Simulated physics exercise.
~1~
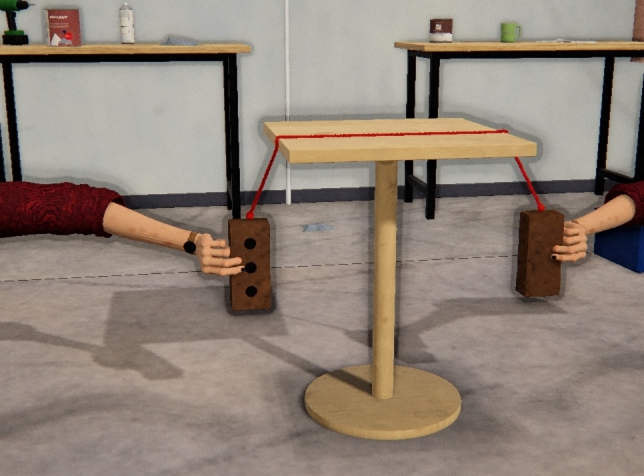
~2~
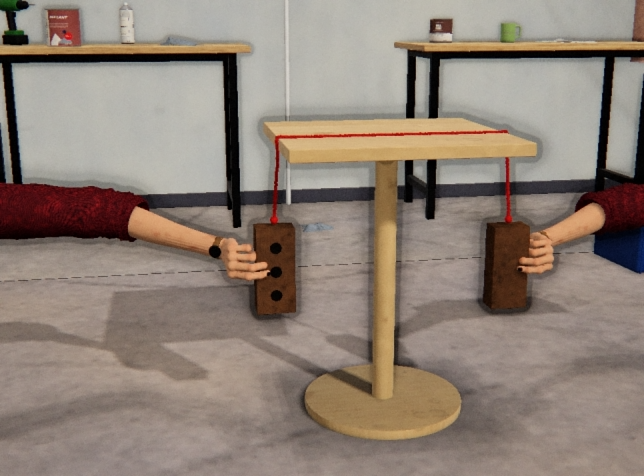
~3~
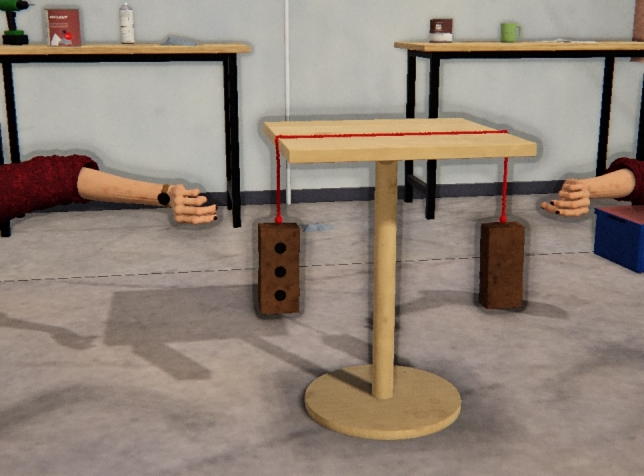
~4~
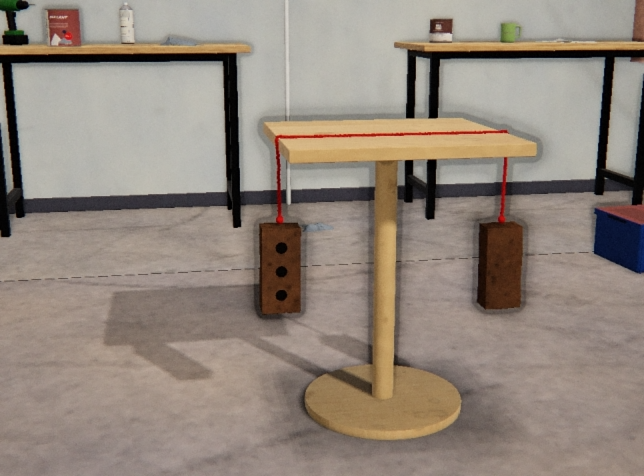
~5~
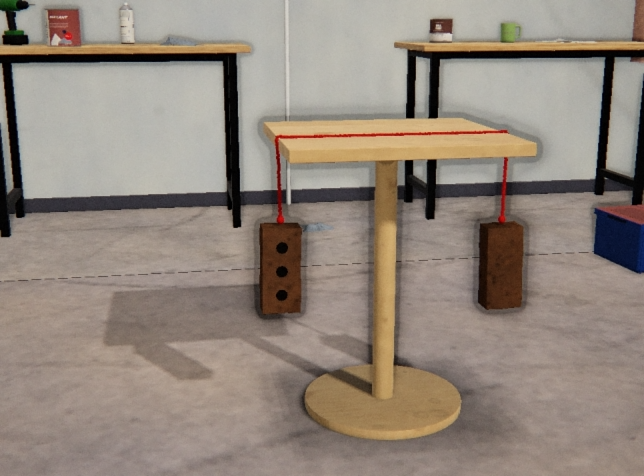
Two hands held a pair of brown bricks tied to the ends of a red cord laid across a small wooden stand, moved them inward beneath its edges, then let go and drew away, leaving both bricks hanging still at the same heights.
